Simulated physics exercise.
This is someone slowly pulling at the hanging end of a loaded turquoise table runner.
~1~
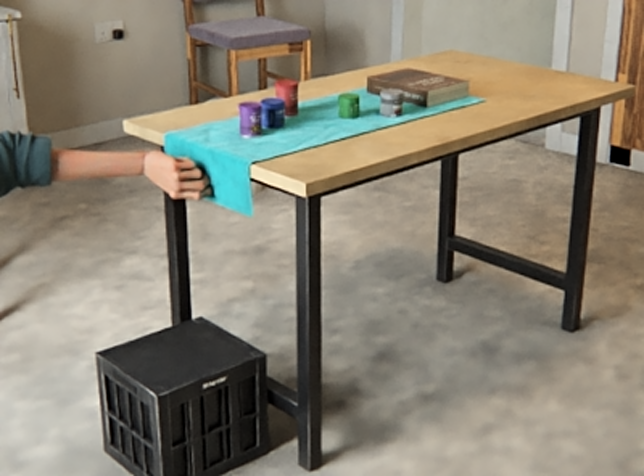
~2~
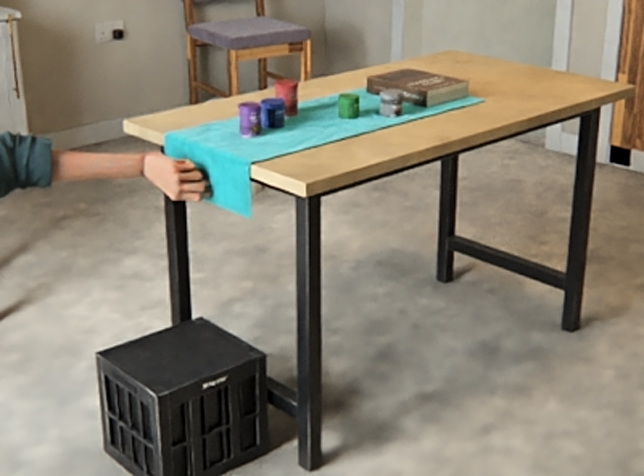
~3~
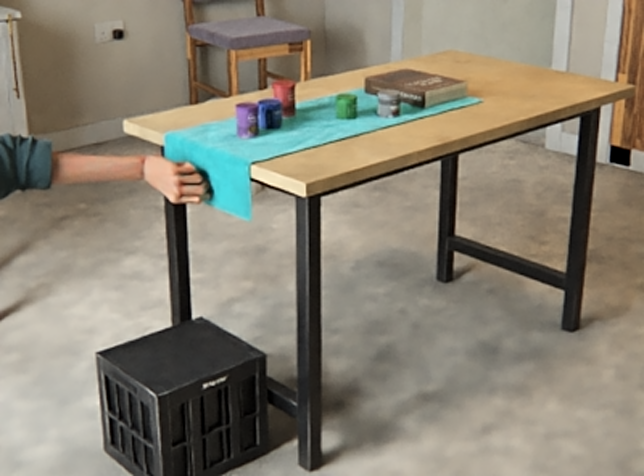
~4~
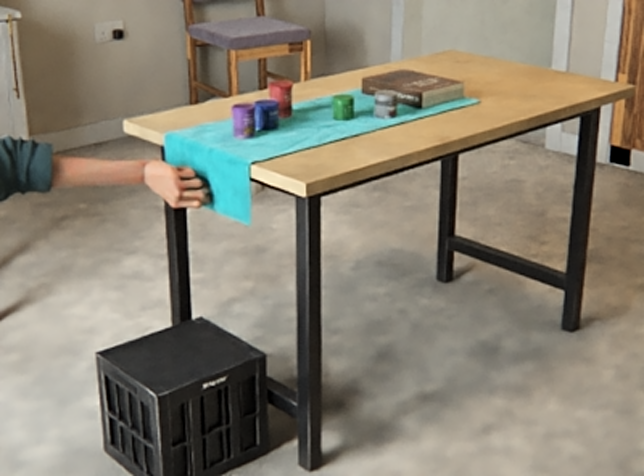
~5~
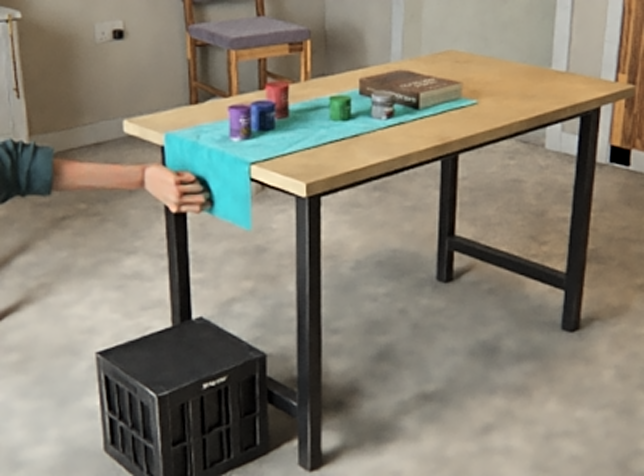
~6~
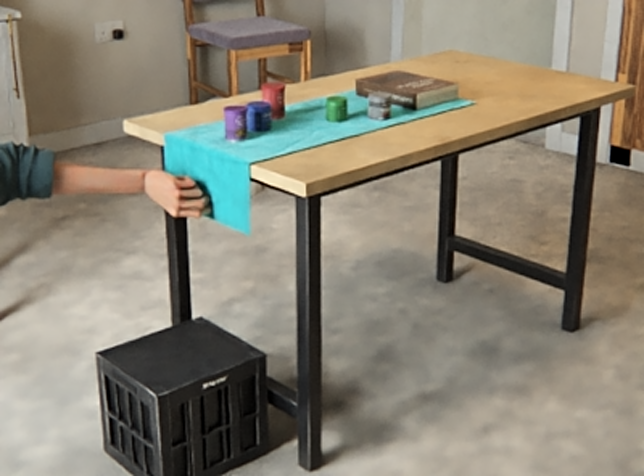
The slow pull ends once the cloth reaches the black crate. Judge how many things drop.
Dropped things in total: Three.
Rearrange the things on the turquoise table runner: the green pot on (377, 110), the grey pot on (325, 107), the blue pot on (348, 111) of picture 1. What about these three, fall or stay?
The green pot remains up, the grey pot keeps its place on top, the blue pot does not fall.
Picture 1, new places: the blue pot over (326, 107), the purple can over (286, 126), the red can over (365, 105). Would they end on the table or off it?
Of the three, the blue pot stays aboard, the purple can takes a tumble, the red can stays aboard.
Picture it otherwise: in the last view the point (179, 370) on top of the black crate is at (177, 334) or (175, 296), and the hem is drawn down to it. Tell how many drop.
Then 2, then 1.
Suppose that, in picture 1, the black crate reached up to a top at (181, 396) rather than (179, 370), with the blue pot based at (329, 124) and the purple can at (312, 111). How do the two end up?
Outcome for the blue pot: It is lost. Outcome for the purple can: It is lost.
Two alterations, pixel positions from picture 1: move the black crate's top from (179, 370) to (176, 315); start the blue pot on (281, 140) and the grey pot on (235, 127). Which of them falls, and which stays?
The blue pot is carried off; the grey pot drops off.
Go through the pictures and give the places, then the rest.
Hem (252, 217); purple can (250, 105); blue pot (273, 101); red can (287, 83); green pot (349, 95); grey pot (392, 92); top of the crate (180, 370), in the first frame.
Hem (251, 218); purple can (250, 105), in the second frame.
Hem (251, 221); blue pot (270, 101), in the third frame.
Hem (250, 226); red can (281, 84); top of the crate (180, 370), in the fourth frame.
Hem (251, 230); green pot (340, 98), in the fifth frame.
Hem (250, 235); purple can (235, 108); blue pot (259, 104); red can (273, 85); green pot (337, 98); grey pot (380, 95), in the sixth frame.
Soon after, hem near (208, 276); purple can gone.
Then, hem near (209, 319); purple can and blue pot gone.
At rest, hem on the crate; purple can, blue pot and red can gone. Over the edge go three.
